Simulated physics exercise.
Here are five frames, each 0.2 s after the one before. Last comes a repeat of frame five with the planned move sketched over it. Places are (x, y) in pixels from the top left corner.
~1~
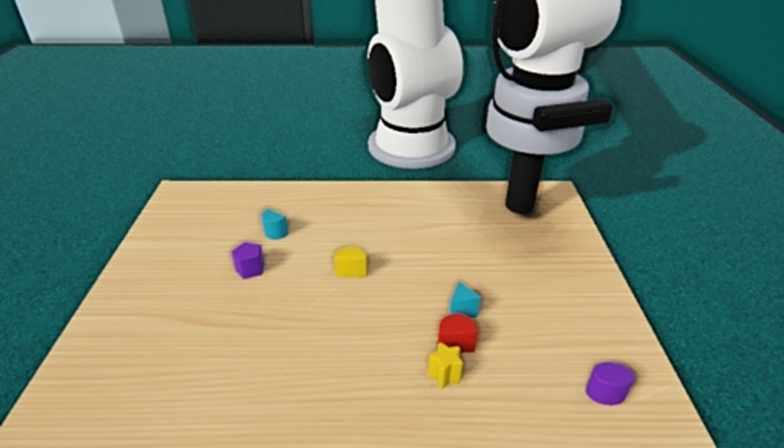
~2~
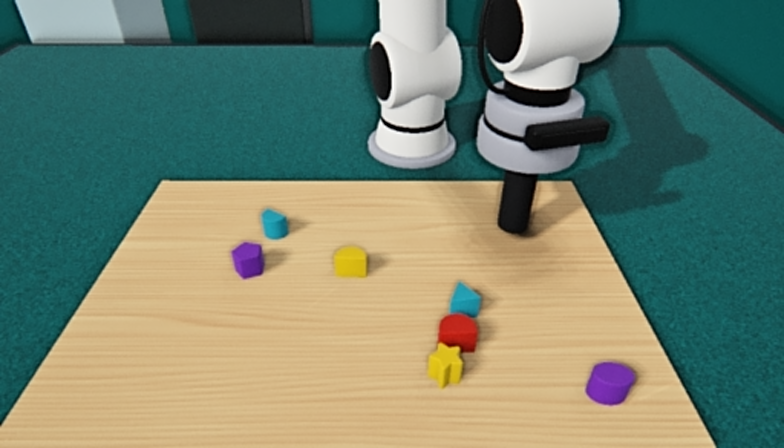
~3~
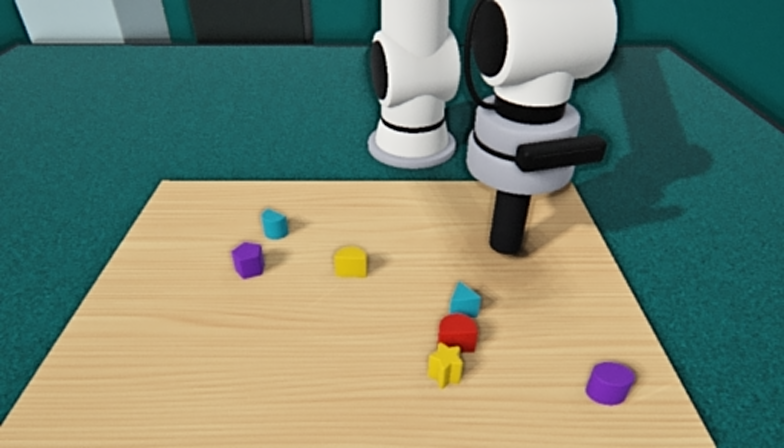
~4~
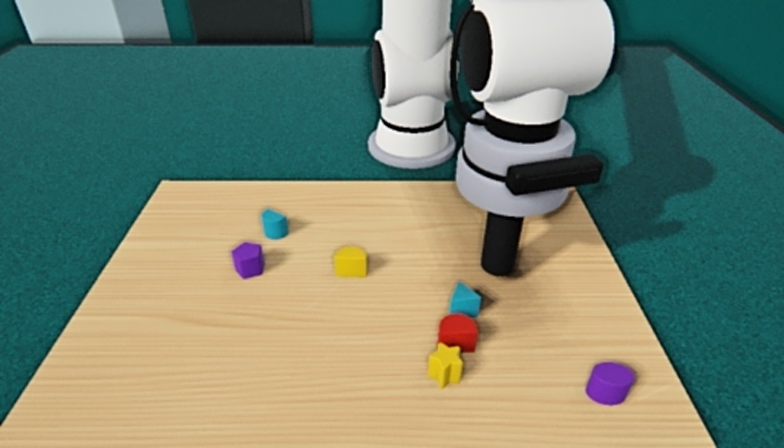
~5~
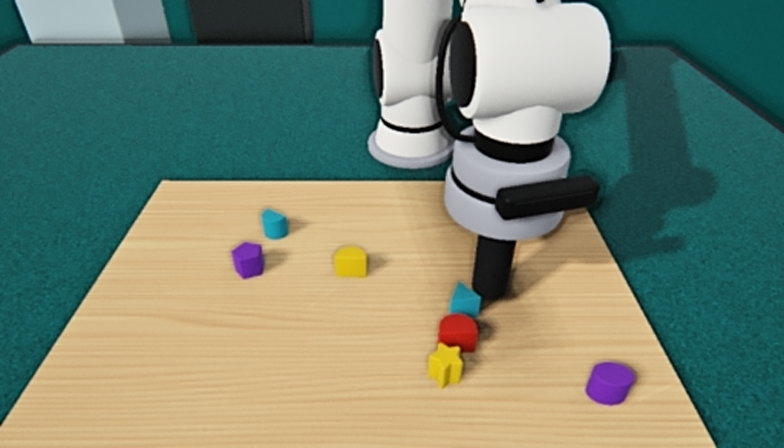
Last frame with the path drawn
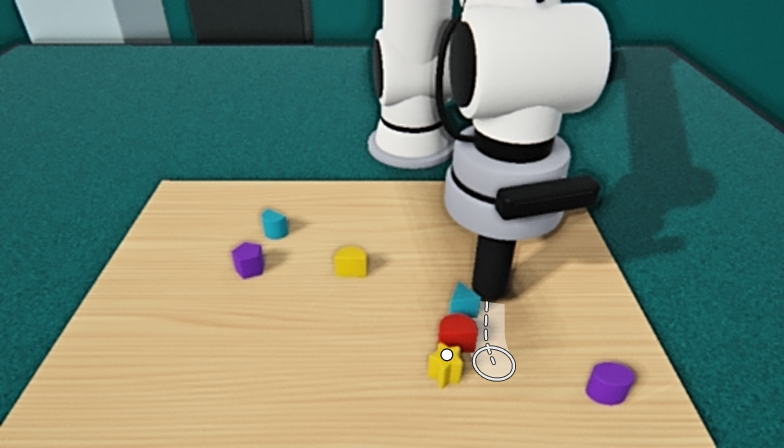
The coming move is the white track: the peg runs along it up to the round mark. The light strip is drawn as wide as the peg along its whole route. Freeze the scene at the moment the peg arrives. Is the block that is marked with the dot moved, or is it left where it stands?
At the end, its place is the same.
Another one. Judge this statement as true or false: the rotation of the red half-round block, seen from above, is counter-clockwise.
Verdict: False.
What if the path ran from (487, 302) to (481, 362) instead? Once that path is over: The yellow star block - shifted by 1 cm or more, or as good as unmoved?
It is no longer where it was.
Drawn move, from (487, 302) via (486, 331), ending at (494, 363); the dot is on the yellow star block.
What follows on the original path. Halfway along, peg (488, 318); turquoise triangular block (460, 301), turned 55° clockwise.
At the end, peg (497, 349); yellow star block still; red half-round block (455, 330), turned 30° clockwise; turquoise triangular block (460, 301), turned 55° clockwise.
